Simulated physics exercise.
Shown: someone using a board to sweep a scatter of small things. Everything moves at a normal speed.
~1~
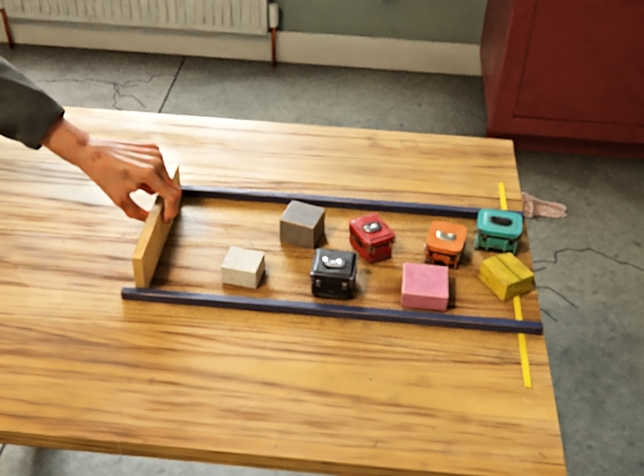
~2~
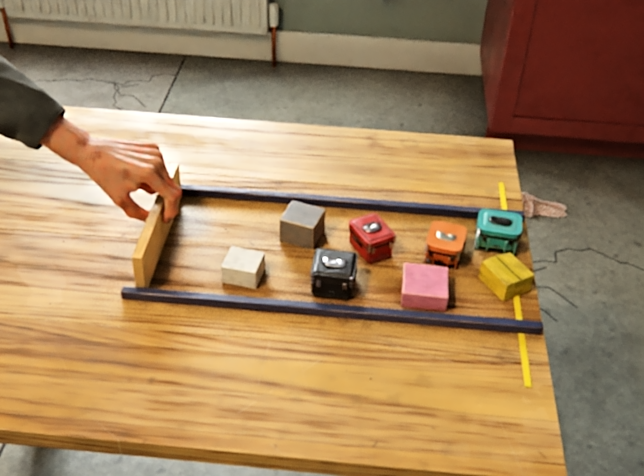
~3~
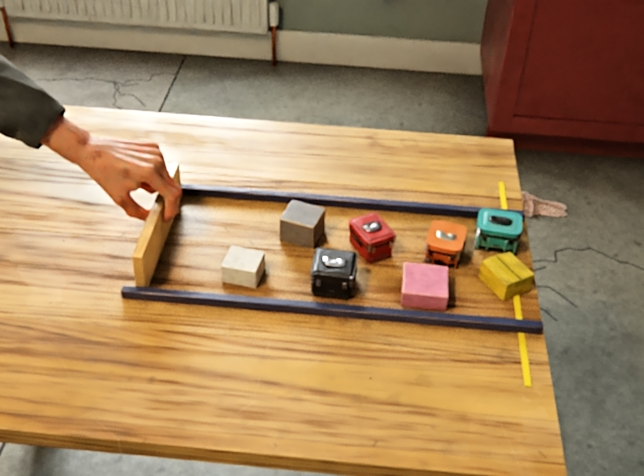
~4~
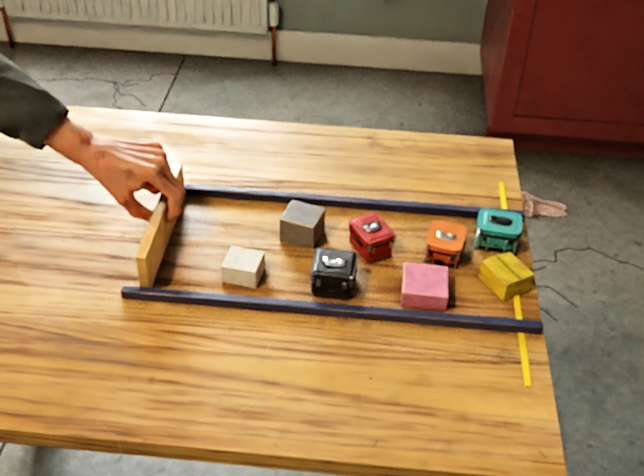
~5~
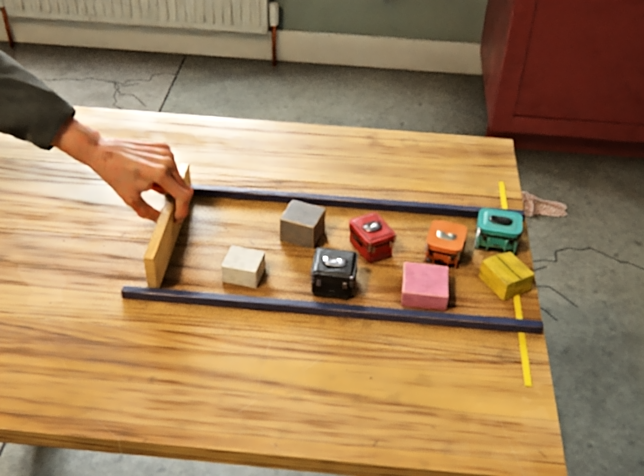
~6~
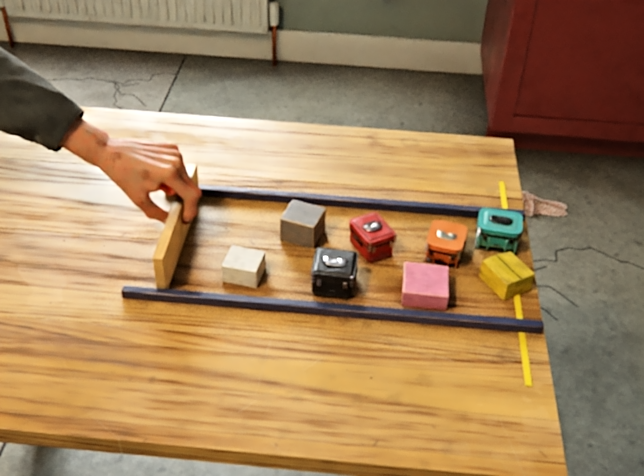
A hand reaching in from the left holds an upright wooden board and slides it slowly a short way right between two dark rails on a wooden table, seen from above at an angle. White, grey, black, red, pink and orange blocks and cases sit ahead, with turquoise and yellow ones by a yellow tape line at the right. These all stay still, untouched, and the camera does not move.
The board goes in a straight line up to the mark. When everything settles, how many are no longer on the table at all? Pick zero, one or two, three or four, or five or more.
Five or more are off the table.
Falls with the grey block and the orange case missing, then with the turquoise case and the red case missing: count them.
Falls come to 3 the first time and 4 the other time.
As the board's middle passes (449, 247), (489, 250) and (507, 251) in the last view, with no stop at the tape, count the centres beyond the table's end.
4, 6 and 6.
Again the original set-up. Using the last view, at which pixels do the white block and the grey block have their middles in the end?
Roughly (536, 290), and the other roughly (531, 239).
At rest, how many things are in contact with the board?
2.
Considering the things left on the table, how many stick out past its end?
It totals 2.
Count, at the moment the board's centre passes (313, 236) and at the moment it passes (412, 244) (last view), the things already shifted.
Counting first: 4, next 8.
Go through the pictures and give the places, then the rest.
The first frame shows yellow box (506, 276); turquoise case (498, 232); orange case (445, 245); board (159, 224); tape (513, 270).
The second frame shows turquoise case (498, 231); grey block (303, 225).
The third frame shows orange case (445, 244); black case (334, 273).
The fourth frame shows yellow box (506, 275); red case (371, 238).
The fifth frame shows turquoise case (498, 231); white block (244, 266).
The sixth frame shows yellow box (507, 275); turquoise case (499, 230); orange case (446, 244); board (178, 225); tape (513, 269).
A little later, none off yet; yellow box at rest near (507, 275); turquoise case at rest near (499, 230); orange case at rest near (446, 244).
Next, none off yet; yellow box moving near (513, 274); turquoise case moving near (503, 230); orange case shifted a little near (462, 246).
Later still, two off so far; yellow box dropping; turquoise case dropping near (535, 397); orange case tilted a little near (551, 262).
When it is over, the number that fall off is five or more; down, black case, red case, pink block, orange case, turquoise case and yellow box.
